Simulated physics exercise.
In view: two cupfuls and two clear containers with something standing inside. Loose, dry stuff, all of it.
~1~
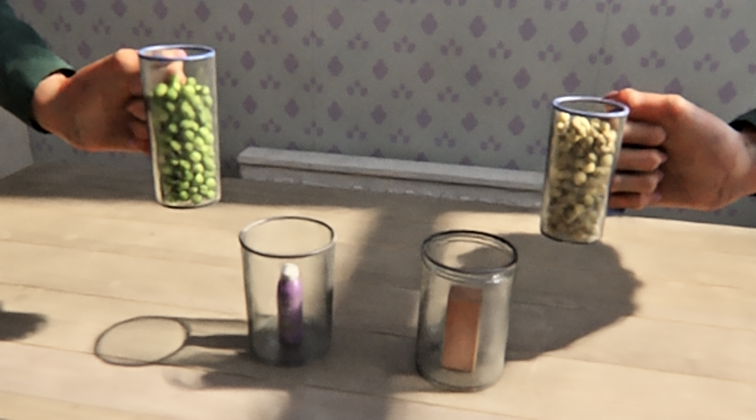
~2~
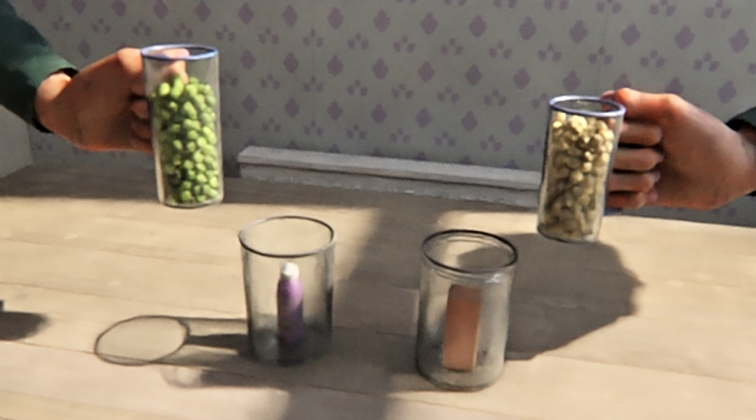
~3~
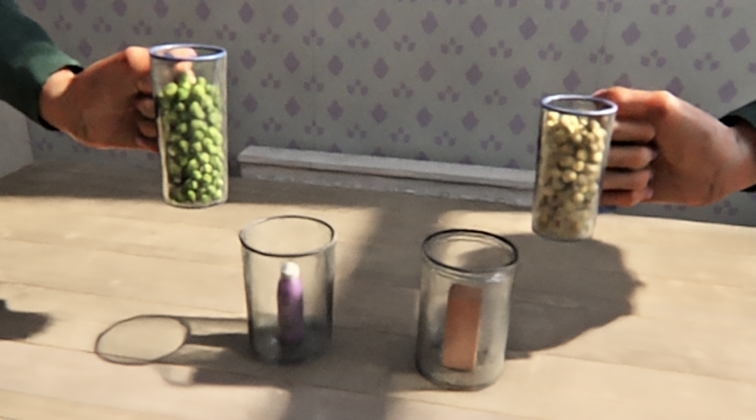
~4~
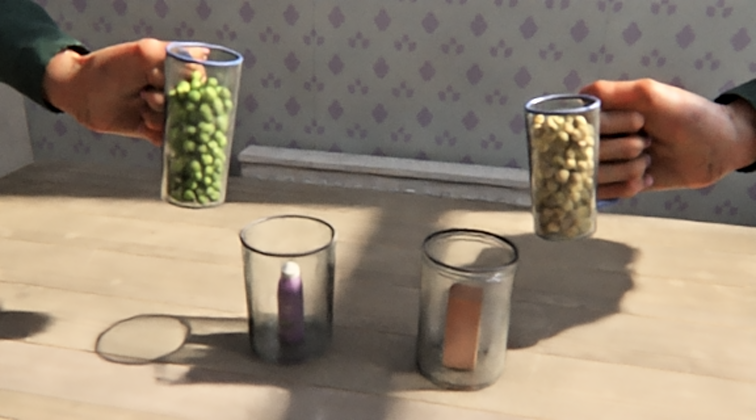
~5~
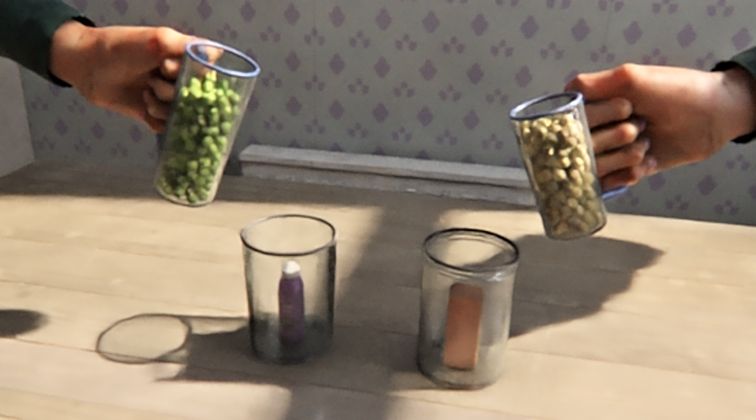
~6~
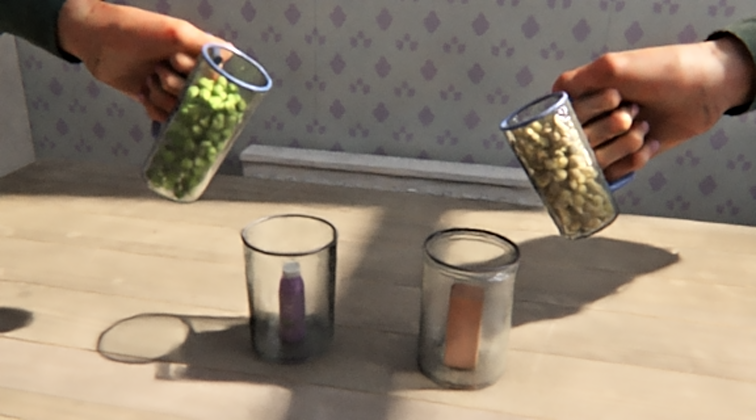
Two hands held up clear cups, one of green peas on the left and one of pale beans on the right, then moved them slightly inward and tilted them toward each other above two glasses.
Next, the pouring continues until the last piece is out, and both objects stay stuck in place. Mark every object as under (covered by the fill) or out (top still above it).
Left object: Out, right object: Out.
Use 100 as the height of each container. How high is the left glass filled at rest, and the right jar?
55 % left, 50 % right, roughly.
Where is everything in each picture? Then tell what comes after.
In the first picture, small bottle in the left glass at (290, 306), reaching well over half way up; left cup at (183, 128), three quarters full of dried peas; small block in the right jar at (462, 326), reaching well over half way up; right cup at (580, 171), nearly full of soya beans.
In the second picture, left cup at (186, 128), upright; right cup at (576, 171), upright.
In the third picture, left cup at (192, 128), upright; right cup at (570, 170), upright.
In the fourth picture, left cup at (198, 128), tipped 9°; right cup at (563, 169), tipped 9°.
In the fifth picture, left cup at (202, 128), tipped 21°; right cup at (561, 168), tipped 21°.
In the sixth picture, small bottle in the left glass at (292, 303); left cup at (203, 127), tipped 33°; small block in the right jar at (464, 324); right cup at (562, 168), tipped 33°.
Then, 0.37 s after the last picture, left glass empty, all of its cupful still in the cup; right jar empty, all of its cupful still in the cup.
Then, 0.76 s after the last picture, left glass nearly empty, nearly all of its cupful still in the cup; right jar nearly empty, nearly all of its cupful still in the cup.
Then, 1.22 s after the last picture, left glass half full, none of its cupful still in the cup; right jar a third full, none of its cupful still in the cup.
At rest, left glass half full (surface near (291, 280)), nothing beside it; right jar half full (surface near (466, 304)), nothing beside it; the left thing is still showing; the right thing is still showing.
